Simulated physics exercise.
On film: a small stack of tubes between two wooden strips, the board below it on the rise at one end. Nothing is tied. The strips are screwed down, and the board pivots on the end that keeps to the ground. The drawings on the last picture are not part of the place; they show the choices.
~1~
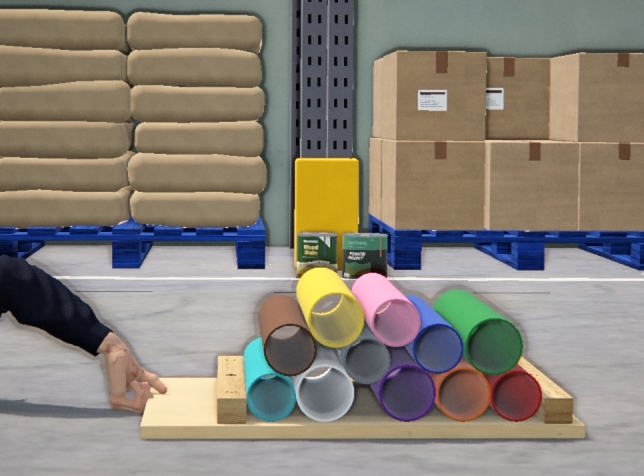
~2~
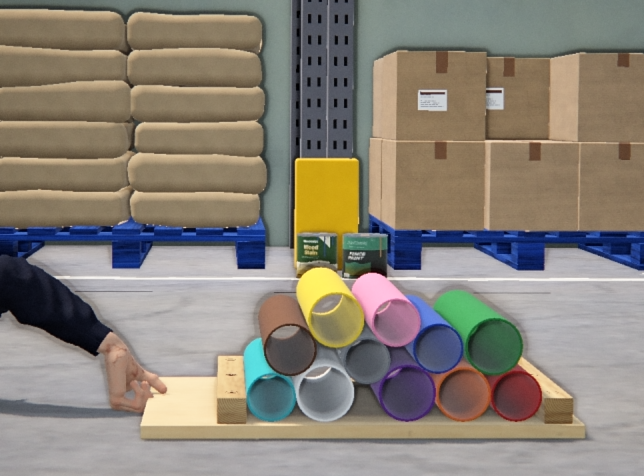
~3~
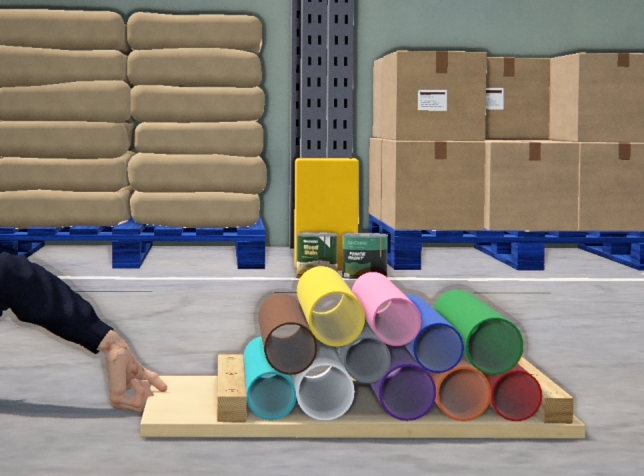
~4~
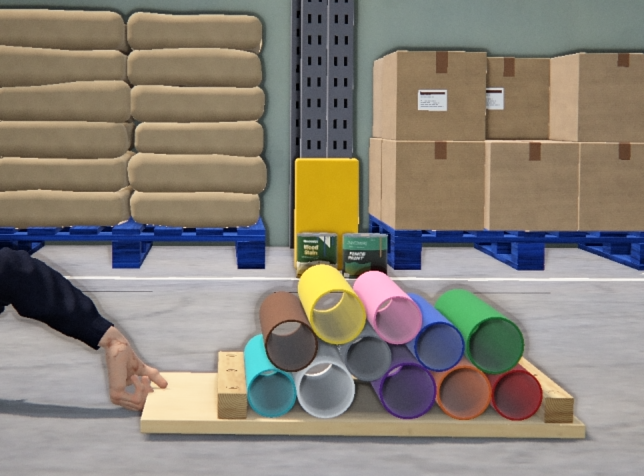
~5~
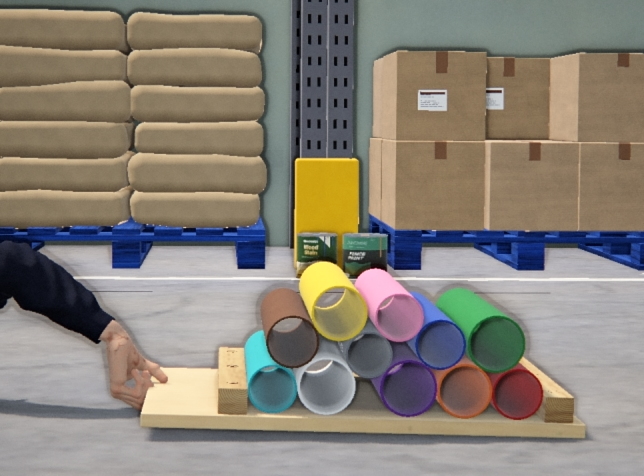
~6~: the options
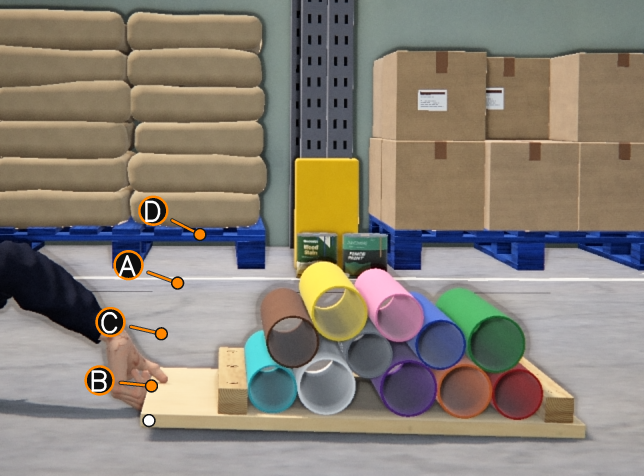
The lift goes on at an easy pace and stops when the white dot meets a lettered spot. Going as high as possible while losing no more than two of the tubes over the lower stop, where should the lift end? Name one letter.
No higher than A.
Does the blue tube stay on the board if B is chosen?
The blue tube: Yes.
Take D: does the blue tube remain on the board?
No, with D.
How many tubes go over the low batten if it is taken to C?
With C, none.
On the marked copy, A at (178, 283); B at (152, 386); C at (161, 334); D at (200, 234); the white dot at (149, 421).
With A. Early on, board at 14°.
Further on, board at 20°.
At the end, board at 20°, none over the low batten.
As for the rest, B none over the low batten; C none over the low batten; D five over the low batten.
